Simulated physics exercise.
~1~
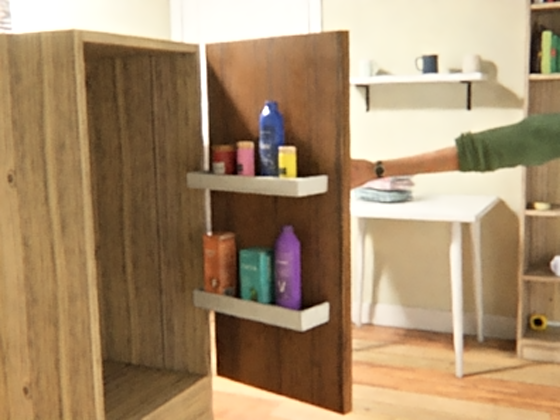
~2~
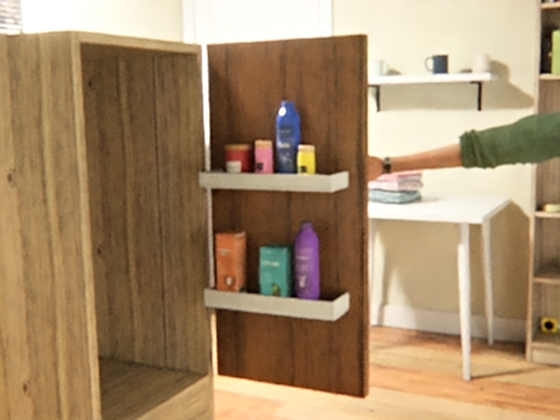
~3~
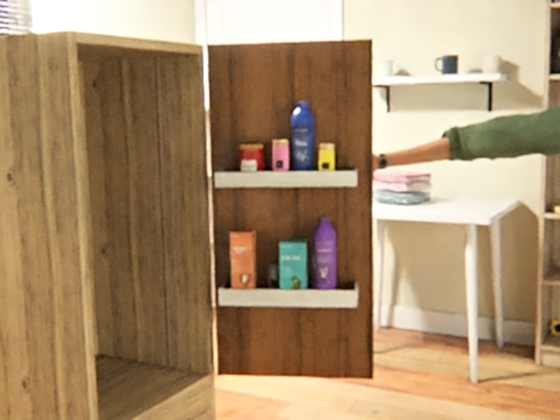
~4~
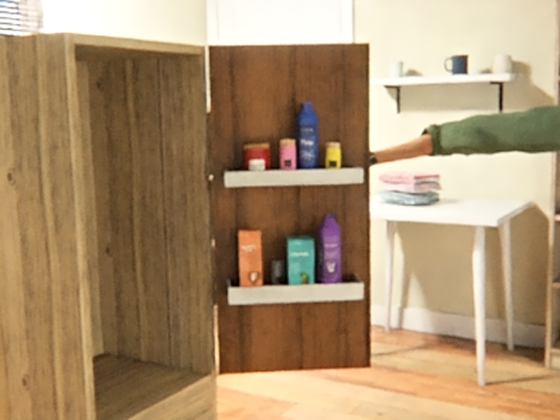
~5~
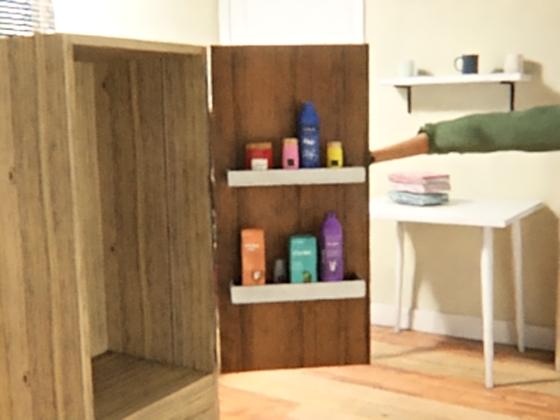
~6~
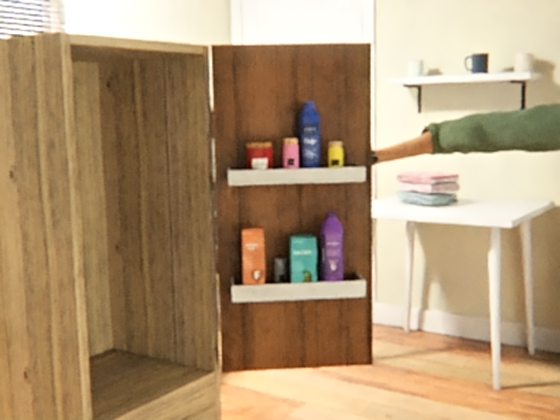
A green-sleeved arm swinging a wooden cabinet door wider, its racks of bottles and cartons staying upright as it stops.
